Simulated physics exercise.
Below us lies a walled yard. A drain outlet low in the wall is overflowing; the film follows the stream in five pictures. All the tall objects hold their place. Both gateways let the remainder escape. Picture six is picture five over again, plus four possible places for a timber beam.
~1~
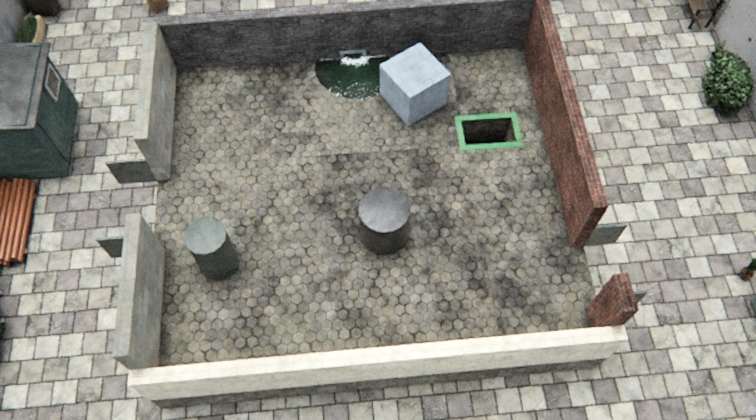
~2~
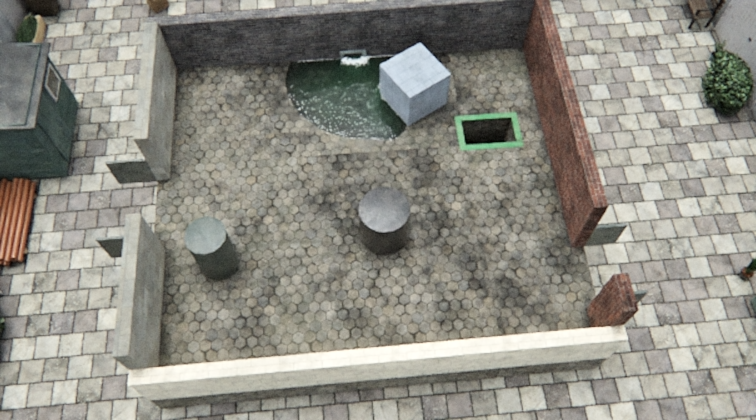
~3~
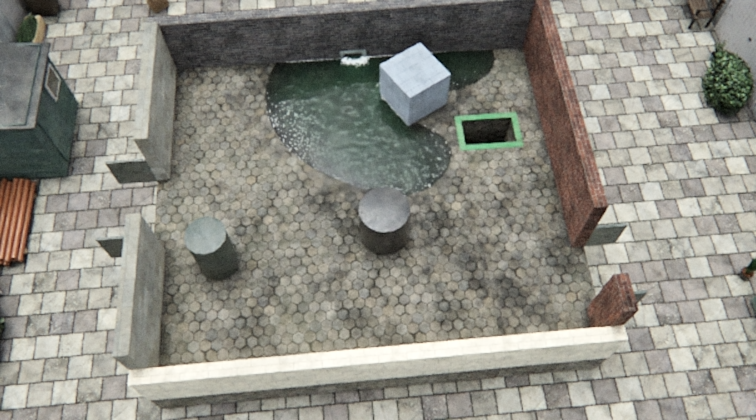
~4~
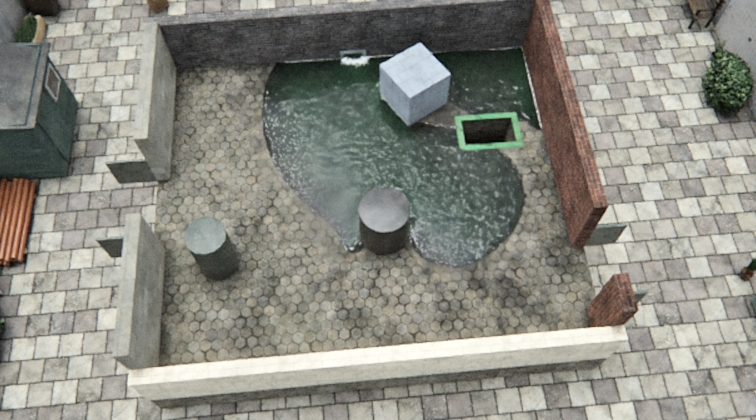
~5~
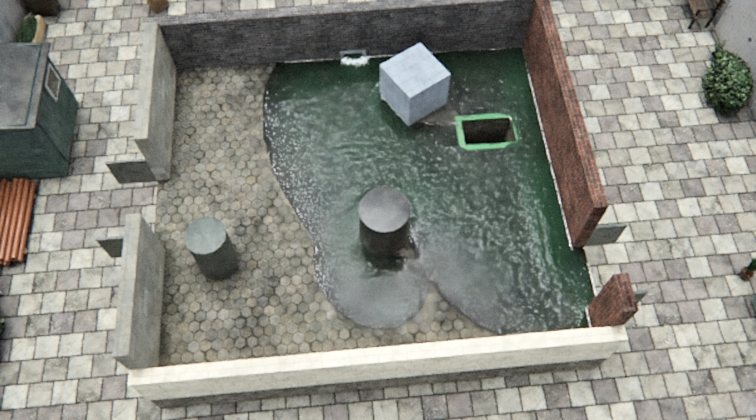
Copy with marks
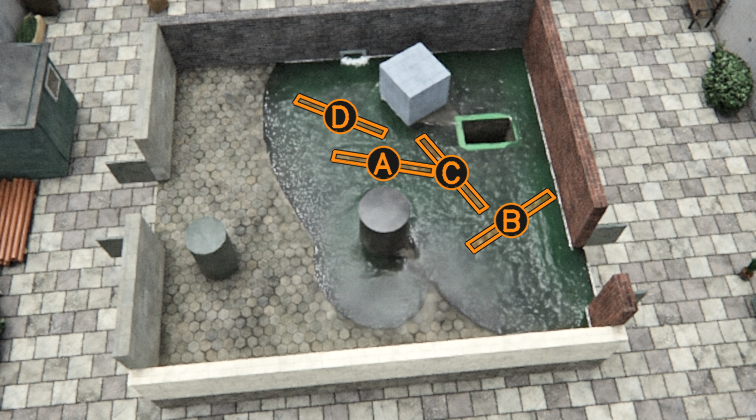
Green water spreads from the back wall across the paved yard, surrounding a green-rimmed drain.
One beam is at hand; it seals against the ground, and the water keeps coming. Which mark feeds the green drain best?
Position B.
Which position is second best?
The answer is A.
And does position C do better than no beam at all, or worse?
Position C is worse.
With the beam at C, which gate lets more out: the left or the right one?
More leaves on the right.
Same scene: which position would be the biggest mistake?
C it is.
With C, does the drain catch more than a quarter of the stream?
No.
On the marked copy, A from (333, 155) to (433, 171); B from (470, 247) to (550, 194); C from (420, 137) to (483, 209); D from (297, 99) to (384, 133).
For position A, about 40 % of the stream goes into the green drain, about 60 % out by the gates.
For position B, about 62 % of the stream goes into the green drain, about 38 % out by the gates.
For position C, about 11 % of the stream goes into the green drain, about 88 % out by the gates.
For position D, about 23 % of the stream goes into the green drain, about 76 % out by the gates.
